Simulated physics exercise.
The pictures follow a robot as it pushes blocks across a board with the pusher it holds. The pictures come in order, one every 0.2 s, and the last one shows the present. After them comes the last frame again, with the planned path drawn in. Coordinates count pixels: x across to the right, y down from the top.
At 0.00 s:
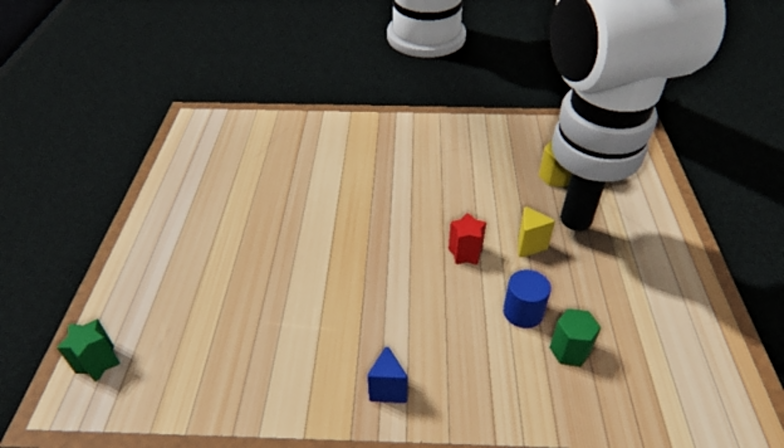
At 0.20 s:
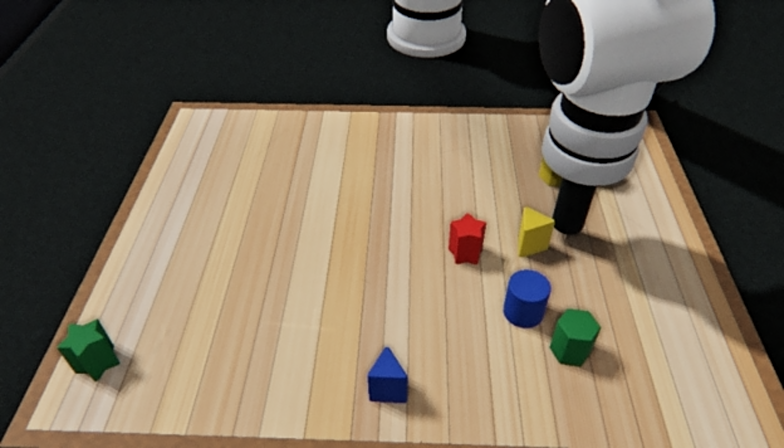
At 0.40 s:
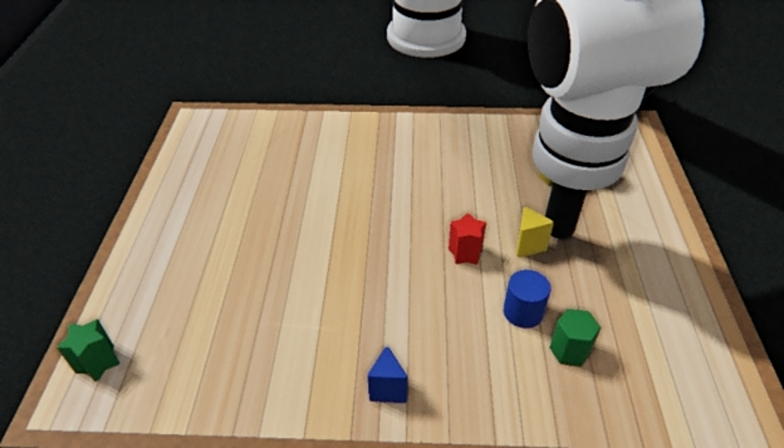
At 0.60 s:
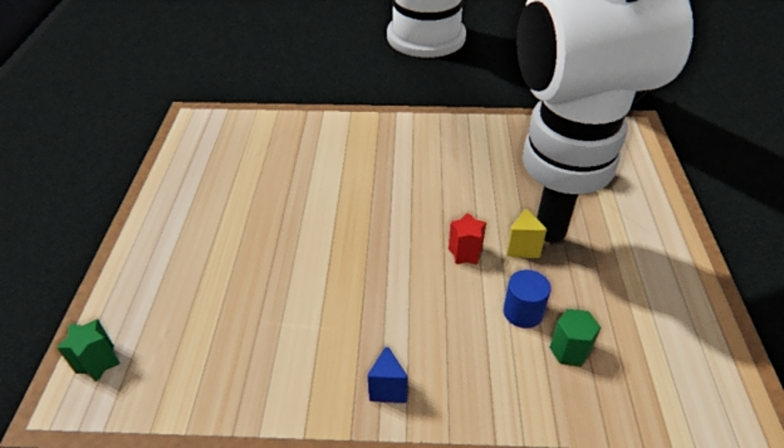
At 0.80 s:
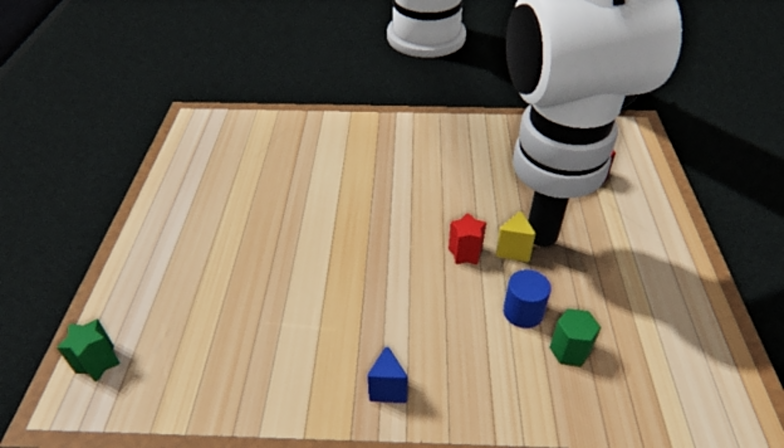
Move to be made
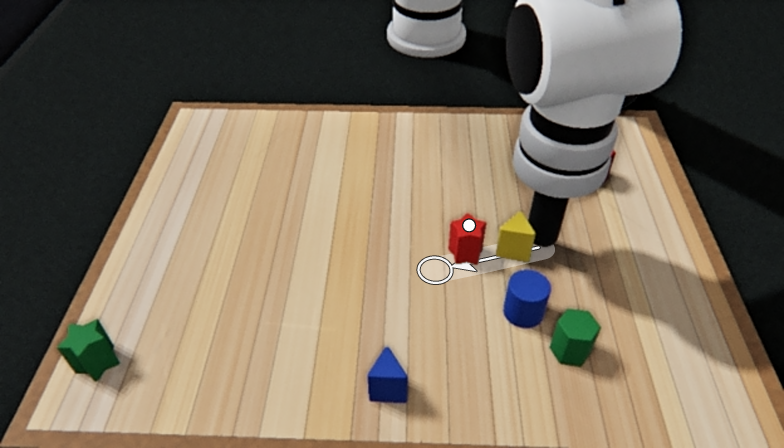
A white robot arm with a black tip moves slowly left and slightly nearer over a striped wooden board, seen from above by a still camera. A red star, yellow triangular piece, blue cylinder and green hexagonal block sit toward the right, a blue triangular block near the bottom, and a green star far left. The tip meets the yellow piece, turning it and pushing it a short way left toward the motionless red star.
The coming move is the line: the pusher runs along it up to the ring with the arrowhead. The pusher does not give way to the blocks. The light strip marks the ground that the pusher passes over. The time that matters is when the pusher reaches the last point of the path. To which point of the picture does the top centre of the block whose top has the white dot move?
(424, 219)
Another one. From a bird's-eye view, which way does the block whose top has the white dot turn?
Short answer: Clockwise.
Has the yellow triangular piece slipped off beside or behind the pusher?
Answer: No.
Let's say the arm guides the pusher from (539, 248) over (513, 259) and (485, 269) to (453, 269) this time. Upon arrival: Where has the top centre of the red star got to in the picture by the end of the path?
It comes to (435, 219).
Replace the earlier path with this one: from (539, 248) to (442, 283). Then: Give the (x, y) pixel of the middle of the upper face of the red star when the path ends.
When the path ends, it will be at (447, 224).
Path on the board, from (539, 248) to (435, 270); the dot is on the red star.
What follows on the original path. One third of the way, pusher (506, 244); red star (454, 226), turned 20° clockwise; yellow triangular piece (483, 232).
Two thirds of the way, pusher (471, 252); red star (430, 221), turned 40° clockwise; yellow triangular piece (445, 238), turned 15° clockwise.
At the end, pusher (436, 259); red star (424, 219), turned 60° clockwise; yellow triangular piece (408, 244), turned 20° clockwise; blue disc in place.
